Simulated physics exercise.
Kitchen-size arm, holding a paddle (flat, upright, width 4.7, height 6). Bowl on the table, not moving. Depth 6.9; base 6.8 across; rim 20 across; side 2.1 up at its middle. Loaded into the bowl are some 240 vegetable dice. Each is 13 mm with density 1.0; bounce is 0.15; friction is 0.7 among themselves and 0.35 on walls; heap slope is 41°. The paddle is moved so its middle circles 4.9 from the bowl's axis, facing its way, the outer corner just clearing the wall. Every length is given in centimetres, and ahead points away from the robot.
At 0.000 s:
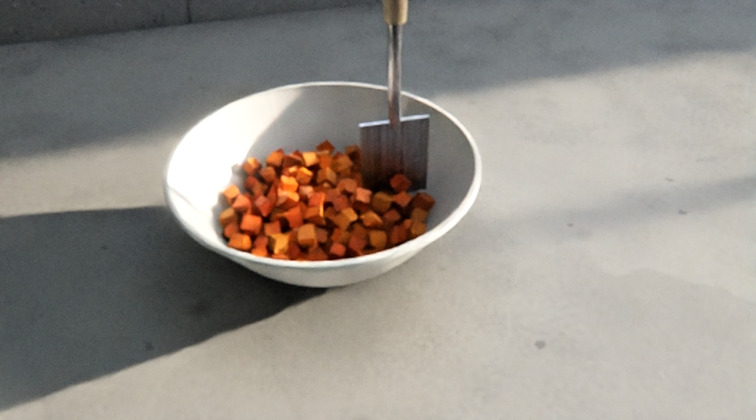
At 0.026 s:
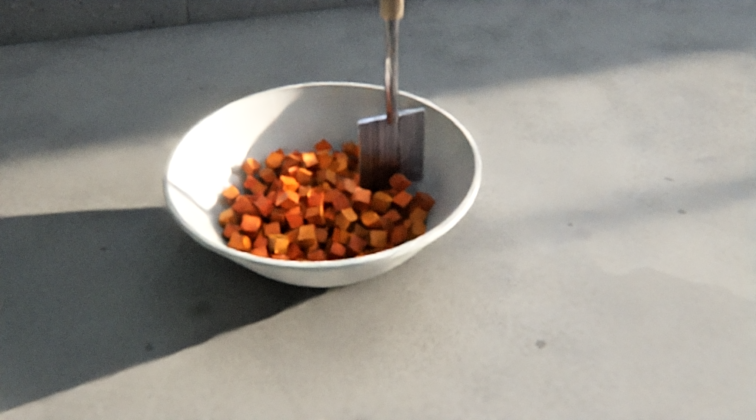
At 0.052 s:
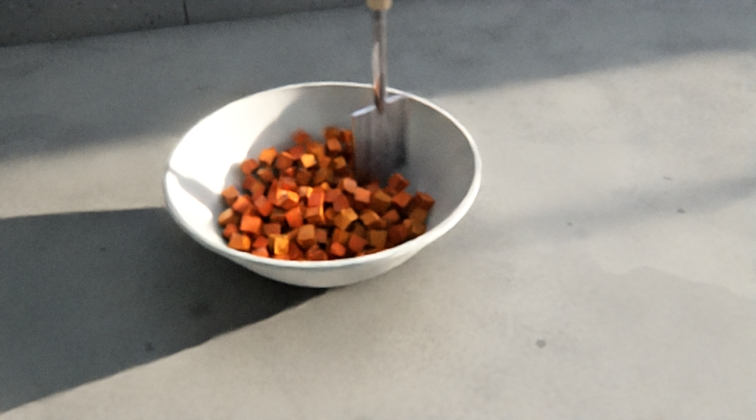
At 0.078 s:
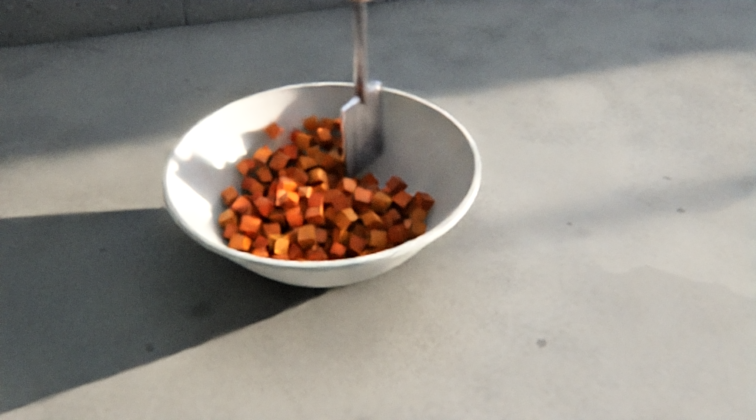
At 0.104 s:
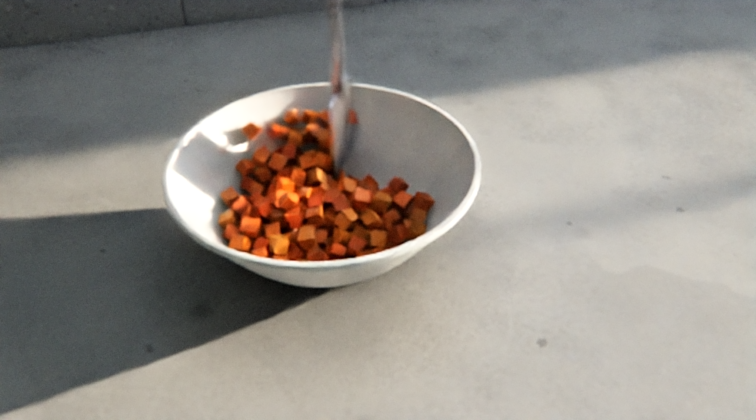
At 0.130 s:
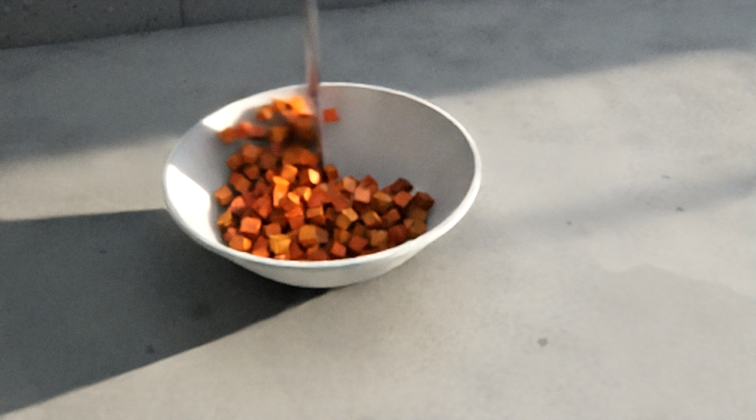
The video shows a paddle sweeping leftward along the far side of a stationary white bowl of orange vegetable dice, turning edge-on as it moves and pushing some of the pieces into a higher pile at the back left.
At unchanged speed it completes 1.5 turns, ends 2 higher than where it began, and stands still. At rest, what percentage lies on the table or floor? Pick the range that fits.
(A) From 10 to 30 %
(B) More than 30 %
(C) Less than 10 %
A.
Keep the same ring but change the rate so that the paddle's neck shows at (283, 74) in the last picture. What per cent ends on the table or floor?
About 25 per cent.
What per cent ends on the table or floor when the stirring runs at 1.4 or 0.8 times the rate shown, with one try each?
I'd expect near 25 per cent, then near 10 per cent.
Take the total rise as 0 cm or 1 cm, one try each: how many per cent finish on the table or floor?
First try about 25 per cent, second about 25 per cent.
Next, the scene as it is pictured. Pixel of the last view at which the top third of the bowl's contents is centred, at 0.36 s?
Roughly pixel (339, 231).
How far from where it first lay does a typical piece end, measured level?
Somewhere around 1 centimetres.
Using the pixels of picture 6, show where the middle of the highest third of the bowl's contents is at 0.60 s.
Around (333, 206).
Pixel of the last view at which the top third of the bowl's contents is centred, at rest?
I'd say close to (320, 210).
By 0.36 s, 260° round, highest piece 9 above the table; 218 in the bowl, 7 on the table or floor, 11 in flight or on the tool.
By 0.60 s, 77° round, highest piece 7 above the table; 205 in the bowl, 30 on the table or floor, 1 in flight or on the tool.
By 0.91 s, 180° round, highest piece 6 above the table; 205 in the bowl, 31 on the table or floor.
By 1.61 s, 180° round, highest piece 6 above the table; 205 in the bowl, 31 on the table or floor.
Final count, 205 in the bowl, 31 on the table or floor. That is 13 % on the table or floor.
